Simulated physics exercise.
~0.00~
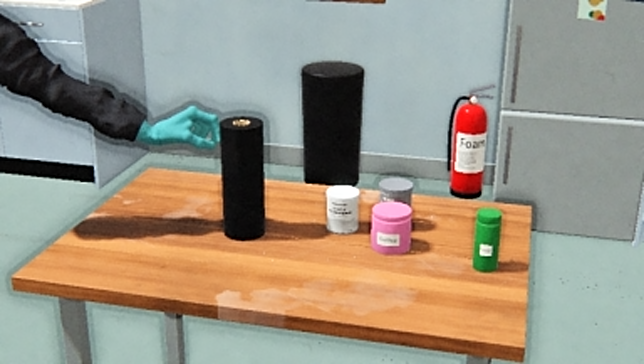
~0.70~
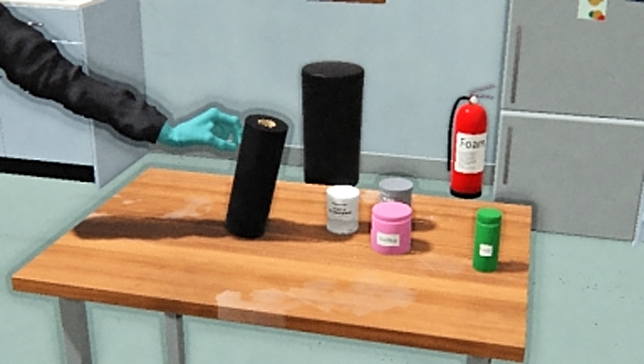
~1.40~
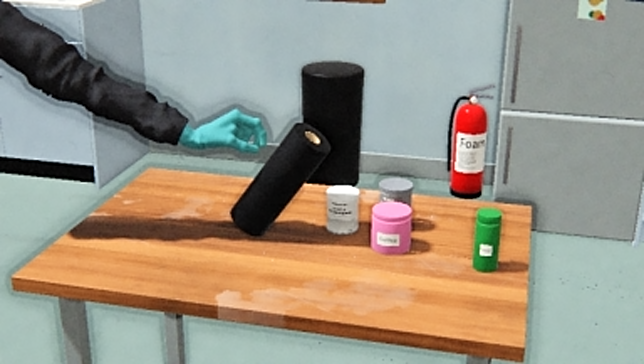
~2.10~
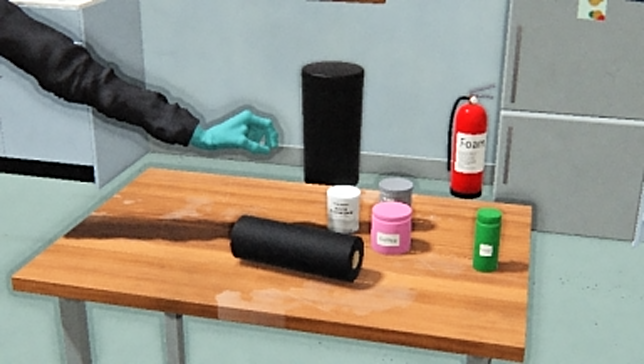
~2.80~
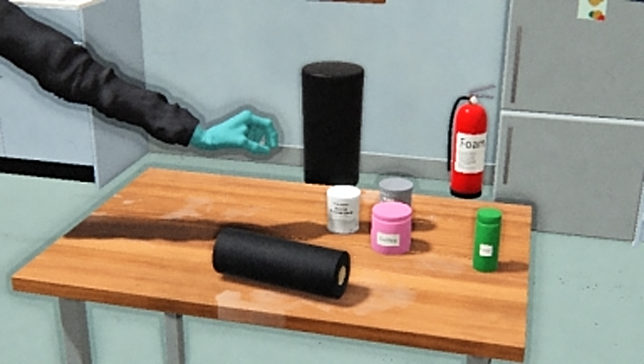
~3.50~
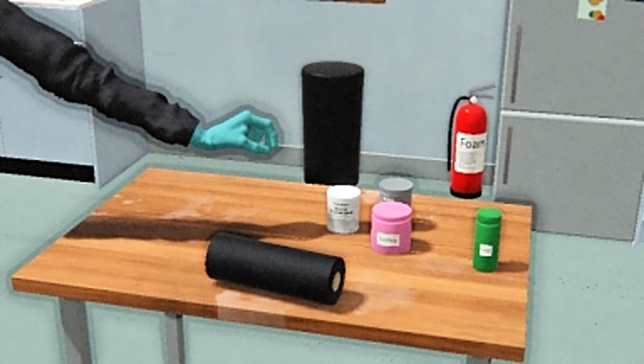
A tall black roll standing on a wooden table was tipped over to the right by a teal-gloved hand, fell onto its side near the small containers, then rolled slightly toward the front and came to rest lying there, the containers unmoved.
